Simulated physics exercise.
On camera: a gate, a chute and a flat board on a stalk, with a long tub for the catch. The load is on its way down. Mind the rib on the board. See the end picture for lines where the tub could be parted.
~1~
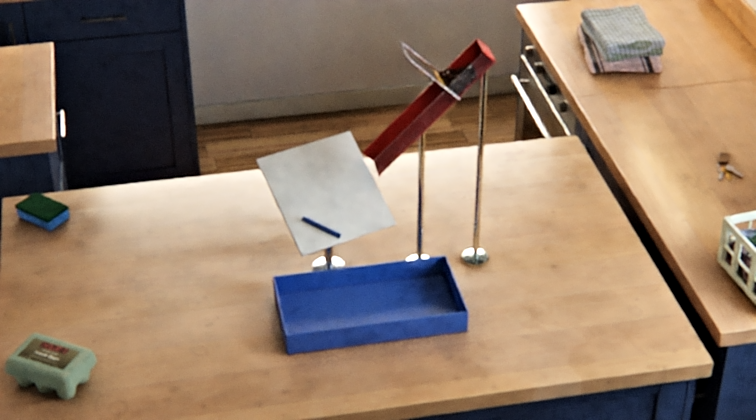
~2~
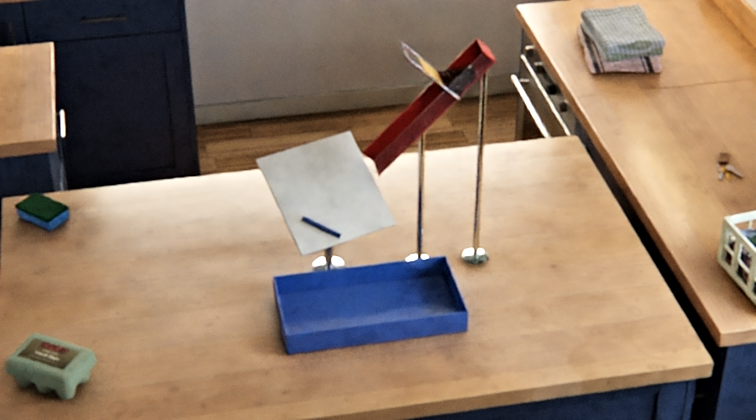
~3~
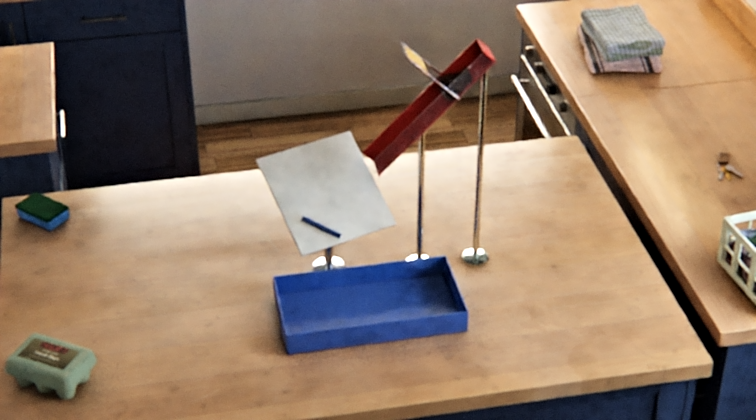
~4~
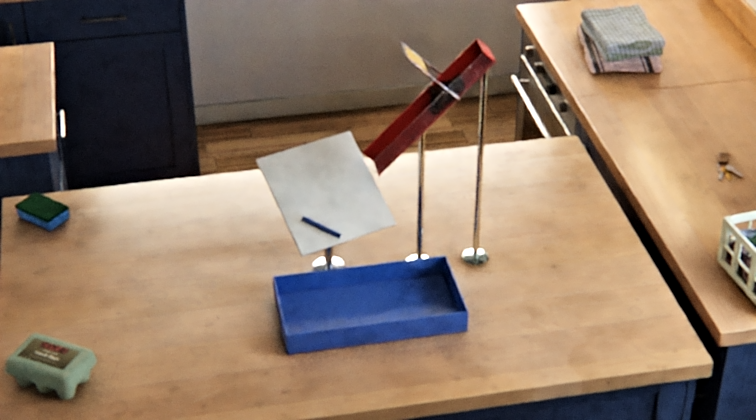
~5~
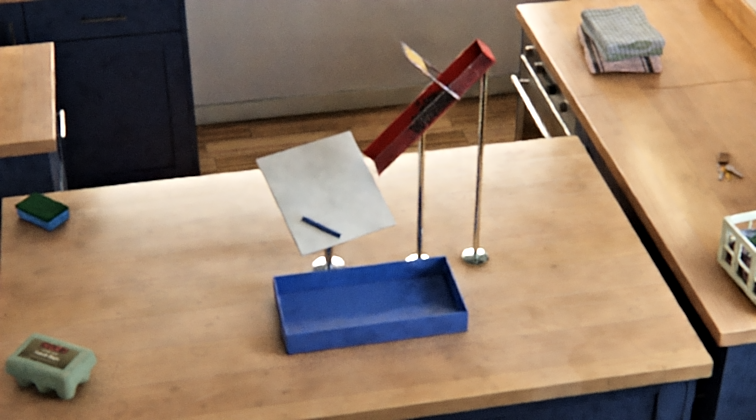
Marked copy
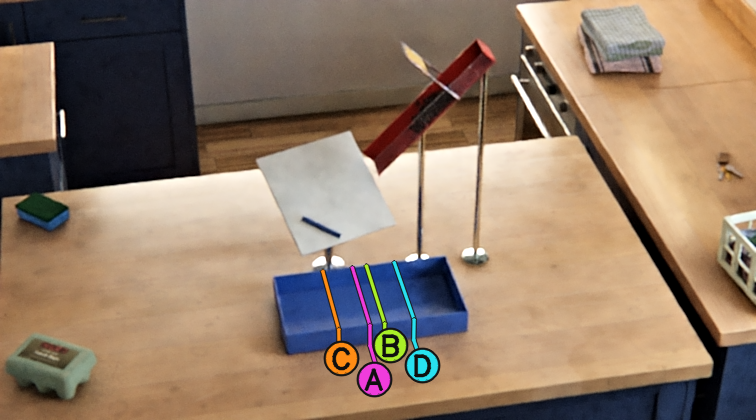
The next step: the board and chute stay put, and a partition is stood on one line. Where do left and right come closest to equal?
Use line B.
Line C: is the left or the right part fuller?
More lands on the right.
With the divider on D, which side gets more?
Left.
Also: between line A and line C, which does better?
A.
On the marked copy, line A crosses the front rim at (369, 324); line B crosses the front rim at (384, 322); line C crosses the front rim at (338, 328); line D crosses the front rim at (413, 318).
With A, of what is caught, close to a quarter on the left of the divider, the bulk on the right.
With B, of what is caught, close to half on the left of the divider, close to half on the right.
With C, of what is caught, a small share on the left of the divider, all but a few on the right.
With D, of what is caught, the bulk on the left of the divider, a small share on the right.
